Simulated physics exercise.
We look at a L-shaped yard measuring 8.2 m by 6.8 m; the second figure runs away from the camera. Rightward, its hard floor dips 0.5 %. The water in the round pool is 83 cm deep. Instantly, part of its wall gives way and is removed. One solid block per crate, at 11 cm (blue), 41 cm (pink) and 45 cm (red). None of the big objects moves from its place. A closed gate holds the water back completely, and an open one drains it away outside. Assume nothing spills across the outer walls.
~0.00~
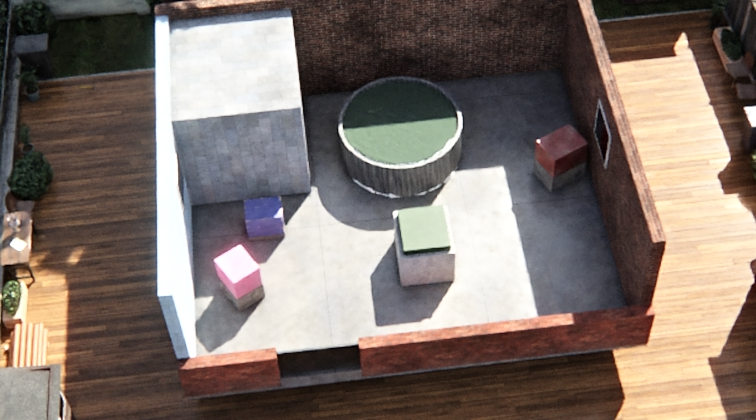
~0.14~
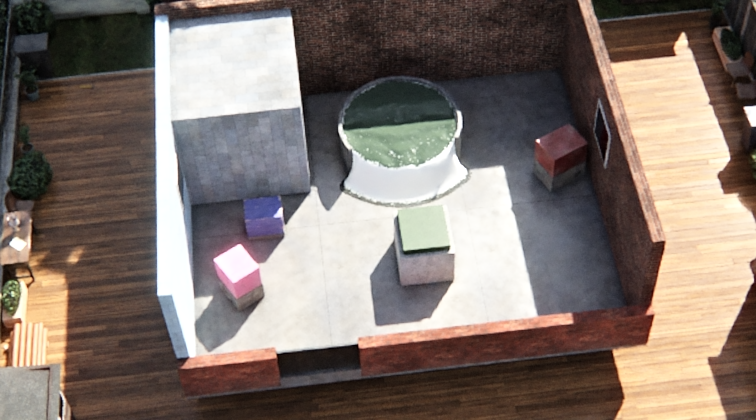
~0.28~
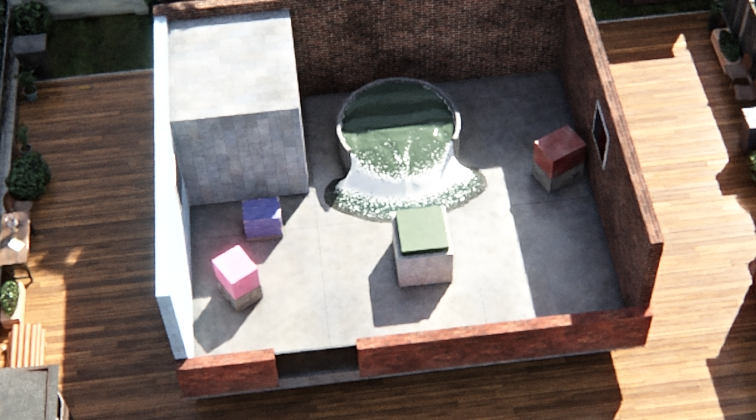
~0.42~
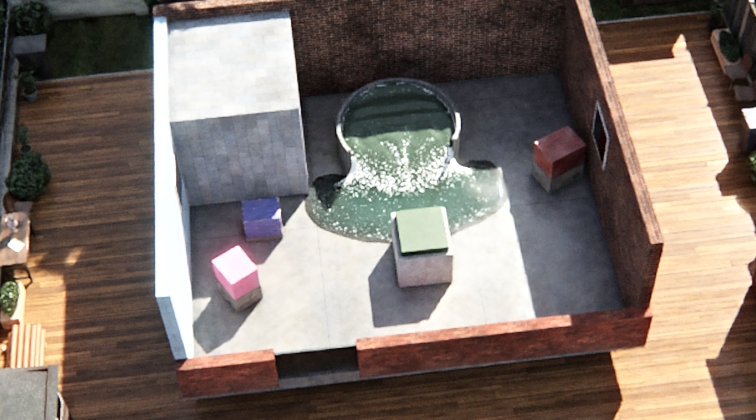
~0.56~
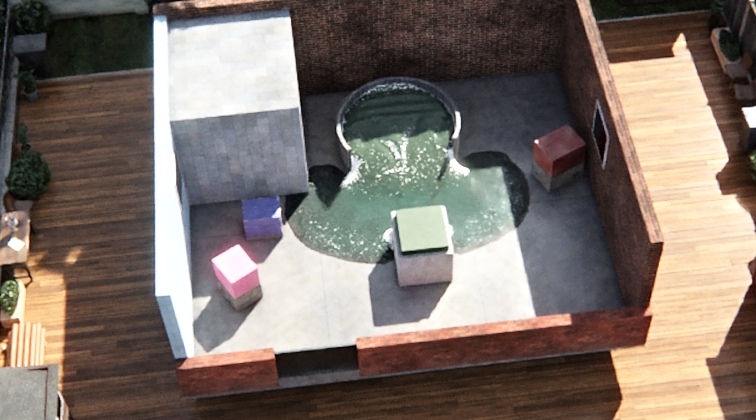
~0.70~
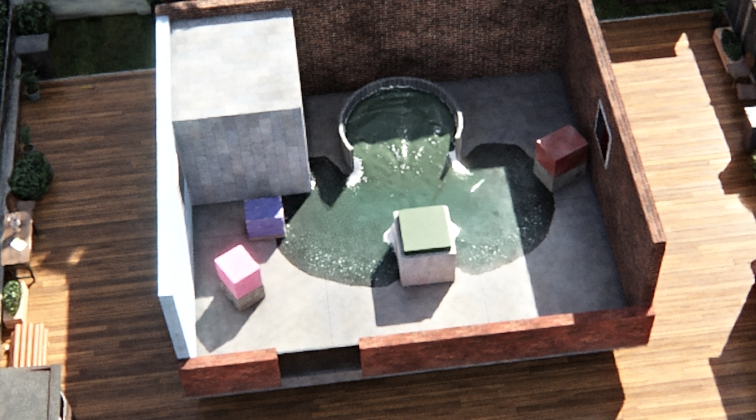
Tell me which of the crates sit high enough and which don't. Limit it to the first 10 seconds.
In turn: The blue crate sits too low; the pink crate sits high enough; the red crate sits high enough.
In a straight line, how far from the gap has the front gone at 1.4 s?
That works out near 5.0 m.
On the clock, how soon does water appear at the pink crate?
Arrival: Pink 0.9 s.
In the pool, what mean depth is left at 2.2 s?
Mean depth: About 23 cm.
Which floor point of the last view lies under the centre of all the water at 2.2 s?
Near (415, 233).
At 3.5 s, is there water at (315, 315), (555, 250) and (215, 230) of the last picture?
Going through the three points: Awash, then awash, then awash.
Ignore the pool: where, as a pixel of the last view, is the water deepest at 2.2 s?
You'll find it around (625, 320).
After 1.4 s water covers 60 % of the floor and is deepest (55 cm) near (418, 228); blue plinth reached, pink plinth reached, red plinth reached.
After 2.2 s water covers 65 % of the floor and is deepest (45 cm) near (625, 320); blue plinth reached, pink plinth reached, red plinth reached.
After 3.5 s water covers 75 % of the floor and is deepest (29 cm) near (197, 369); blue plinth reached, pink plinth reached, red plinth reached.
After 6.0 s water covers 85 % of the floor and is deepest (20 cm) near (193, 211); blue plinth reached, pink plinth reached, red plinth reached.
After 10.0 s water covers 100 % of the floor and is deepest (14 cm) near (198, 377); highest at the blue plinth 21 cm, highest at the pink plinth 31 cm, highest at the red plinth 21 cm.
